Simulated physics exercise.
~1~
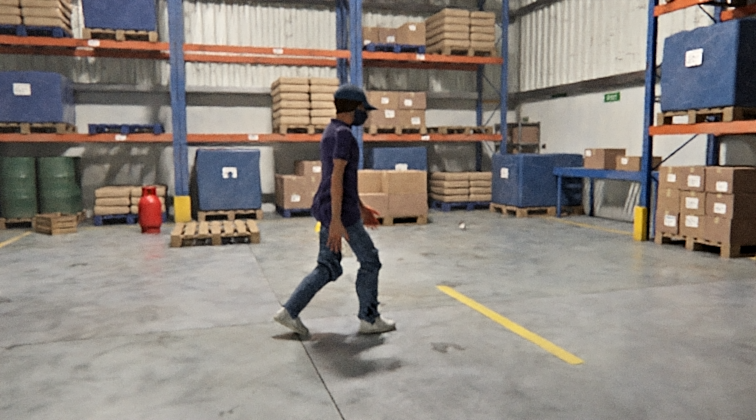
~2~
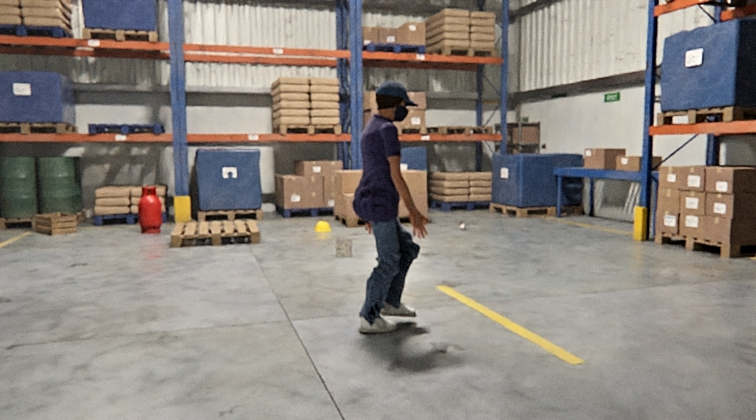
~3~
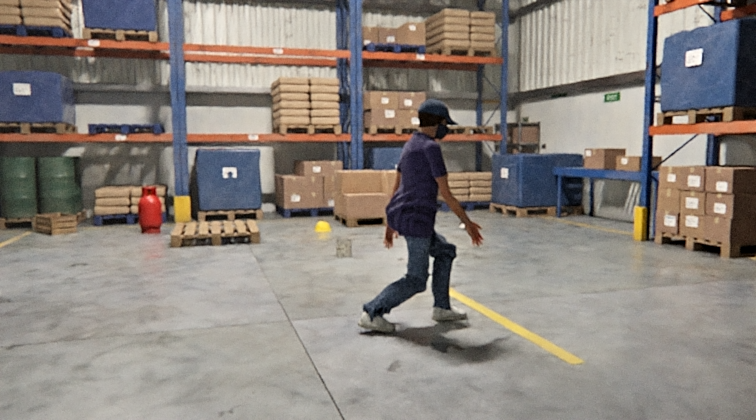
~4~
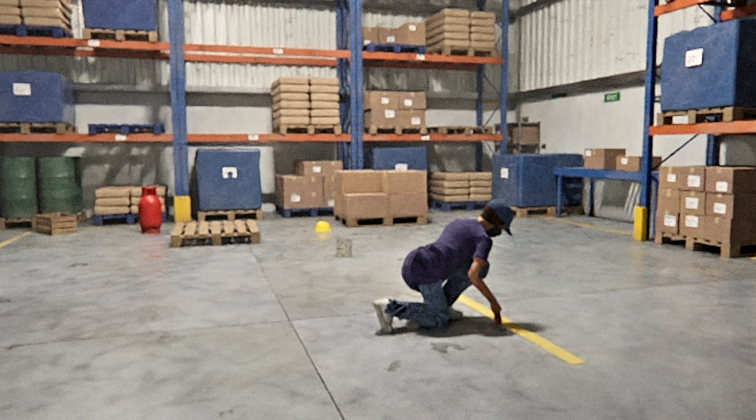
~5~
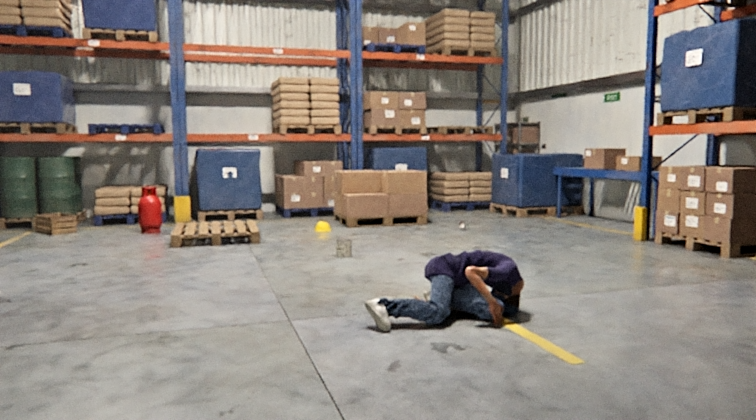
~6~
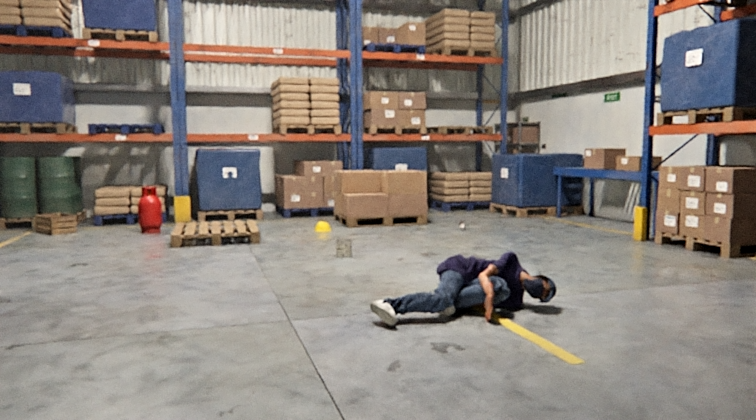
In a warehouse, a person walks right, drops forward, and collapses across the yellow tape.
